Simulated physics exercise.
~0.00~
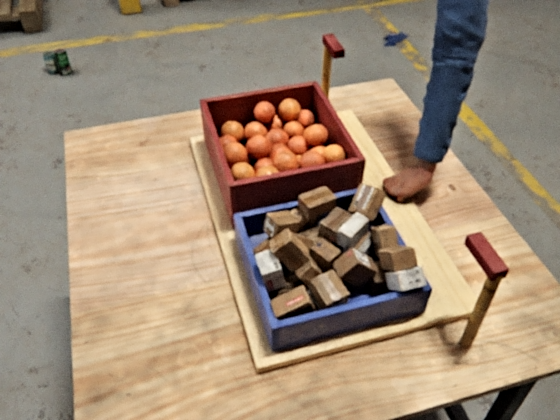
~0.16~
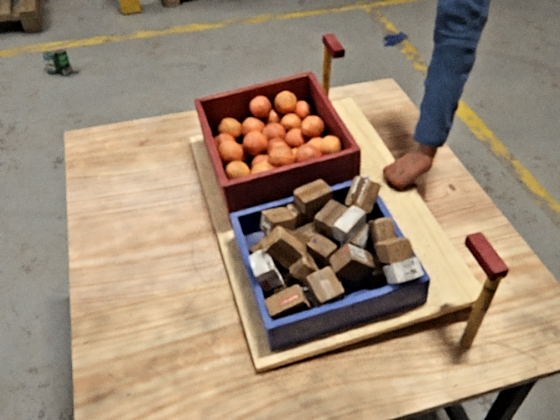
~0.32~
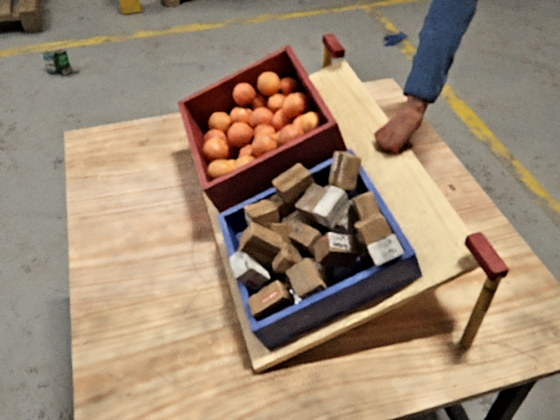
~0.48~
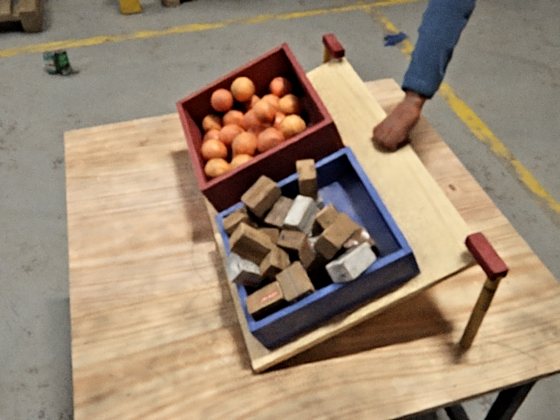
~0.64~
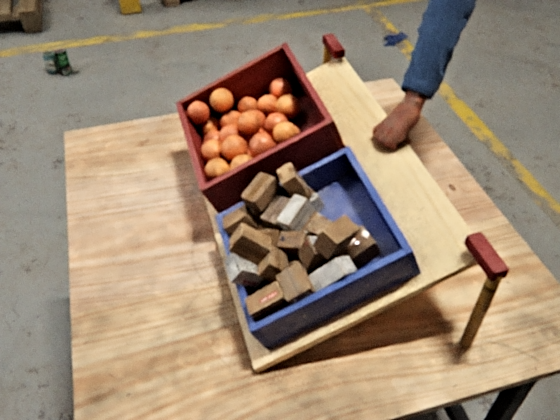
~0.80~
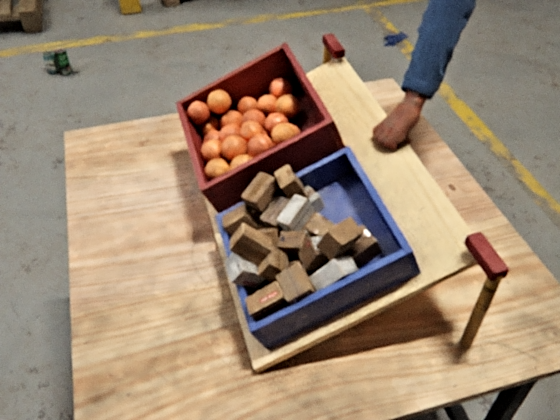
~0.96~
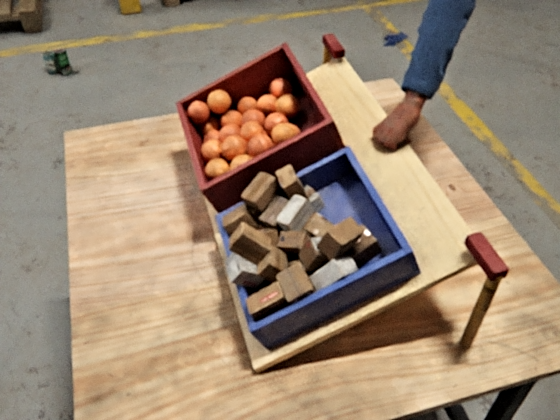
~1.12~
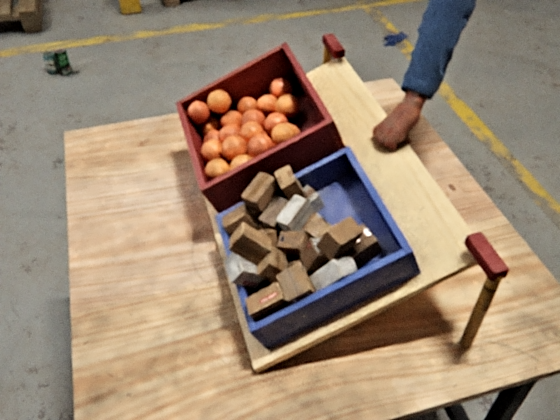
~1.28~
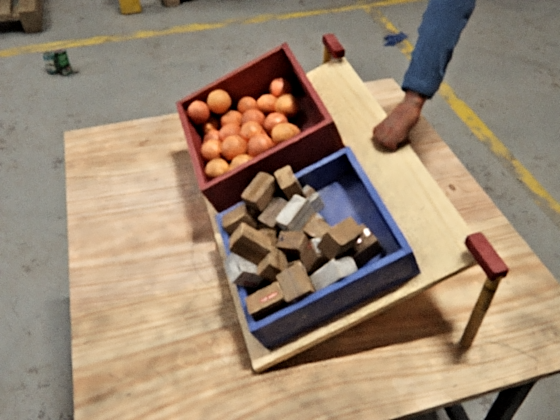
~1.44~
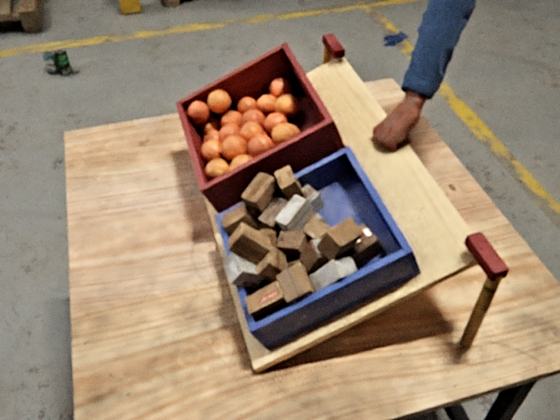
On a wooden table, a hand tips a board, and blocks slide but stay in their tray.
